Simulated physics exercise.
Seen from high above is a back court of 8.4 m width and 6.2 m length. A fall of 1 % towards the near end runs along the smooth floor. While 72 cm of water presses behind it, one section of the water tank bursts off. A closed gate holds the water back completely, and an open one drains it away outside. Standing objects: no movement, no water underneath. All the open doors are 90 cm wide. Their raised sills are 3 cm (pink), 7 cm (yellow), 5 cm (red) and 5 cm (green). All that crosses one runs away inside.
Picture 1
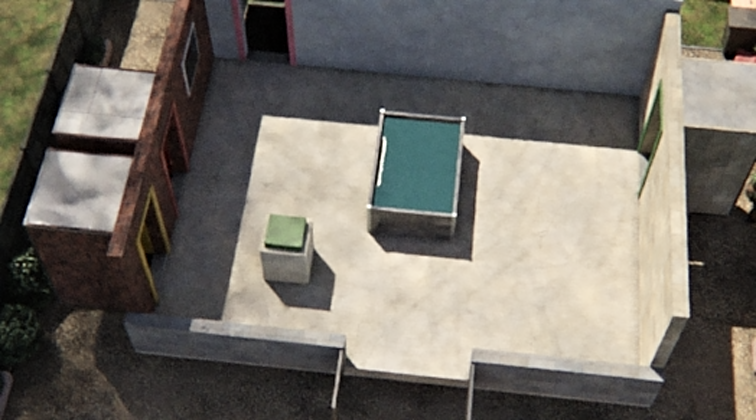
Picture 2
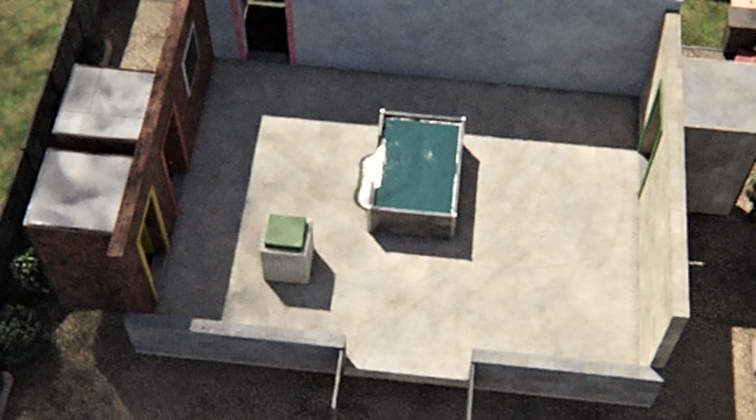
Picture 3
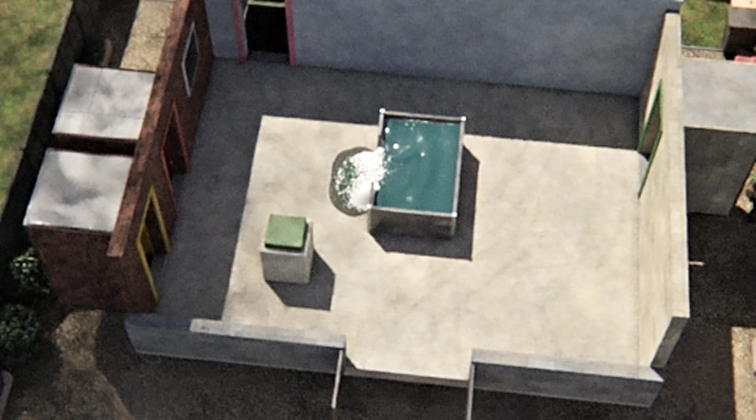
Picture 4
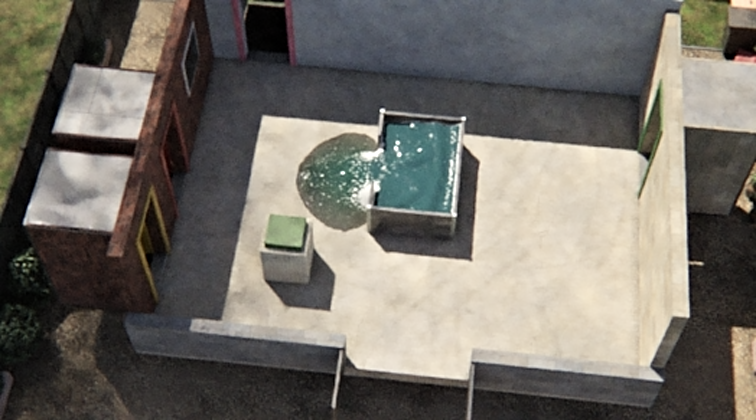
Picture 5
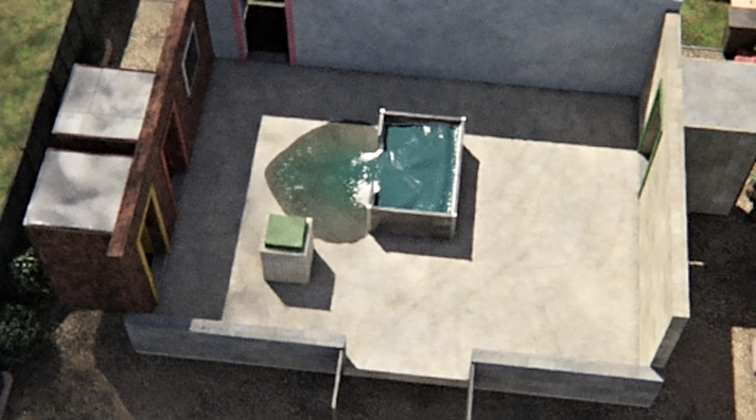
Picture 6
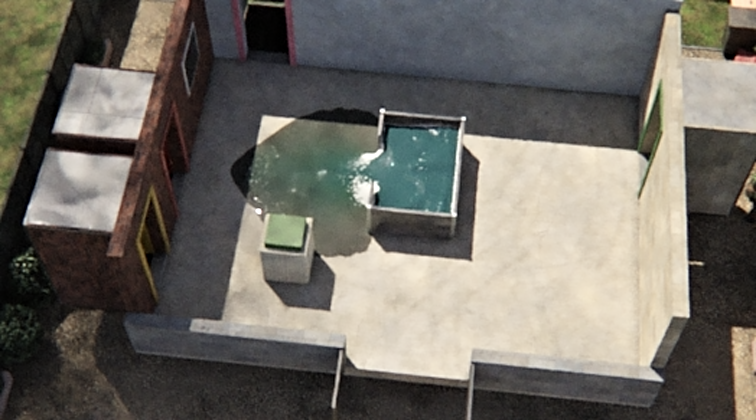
Water burst out of the left side of a raised tank in a walled courtyard, foaming at first, then spread leftward across the pale floor in a widening sheet, reaching behind a small green-topped block.
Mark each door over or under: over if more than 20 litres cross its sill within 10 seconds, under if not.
Marks: Pink door: Over; yellow door: Over; red door: Over; green door: Under.
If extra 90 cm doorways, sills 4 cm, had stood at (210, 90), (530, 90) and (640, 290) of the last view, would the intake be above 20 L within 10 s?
The first one exceeds it, the second one doesn't reach it, and the third one doesn't reach it.
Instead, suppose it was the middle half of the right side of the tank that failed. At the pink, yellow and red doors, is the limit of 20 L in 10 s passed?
So pink stays lower, yellow stays lower, red stays lower.
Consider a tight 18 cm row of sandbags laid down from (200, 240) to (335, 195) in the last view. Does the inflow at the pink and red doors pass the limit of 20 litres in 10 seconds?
Note - pink: Limit exceeded; red: Limit exceeded.
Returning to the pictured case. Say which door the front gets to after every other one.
Answer: The green door.
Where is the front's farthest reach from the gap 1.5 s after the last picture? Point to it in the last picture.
Around pixel (150, 333).
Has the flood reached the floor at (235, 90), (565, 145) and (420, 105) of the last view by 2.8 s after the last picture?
First spot submerged, second not yet wet, third not yet wet.
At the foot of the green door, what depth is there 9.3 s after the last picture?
I'd say close to 3.0 cm.
Then, 0.7 s after the last picture water covers 25 % of the floor and is deepest (34 cm) near (370, 179); pink door not reached, yellow door not reached, red door 11 cm at the sill, 19 L in, green door not reached.
Then, 1.5 s after the last picture water covers 30 % of the floor and is deepest (37 cm) near (214, 65); pink door 8 cm at the sill, 4 L in, yellow door 14 cm at the sill, 9 L in, red door 17 cm at the sill, 100 L in, green door not reached.
Then, 2.8 s after the last picture water covers 35 % of the floor and is deepest (20 cm) near (150, 333); pink door 10 cm at the sill, 43 L in, yellow door 9 cm at the sill, 27 L in, red door 15 cm at the sill, 191 L in, green door not reached.
Then, 5.3 s after the last picture water covers 55 % of the floor and is deepest (14 cm) near (181, 336); pink door 8 cm at the sill, 93 L in, yellow door 9 cm at the sill, 37 L in, red door 10 cm at the sill, 268 L in, green door not reached.
Then, 9.3 s after the last picture water covers 75 % of the floor and is deepest (12 cm) near (150, 333); pink door 3 cm at the sill, 123 L in, yellow door 9 cm at the sill, 46 L in, red door 6 cm at the sill, 292 L in, green door 3 cm at the sill, 0 L in.
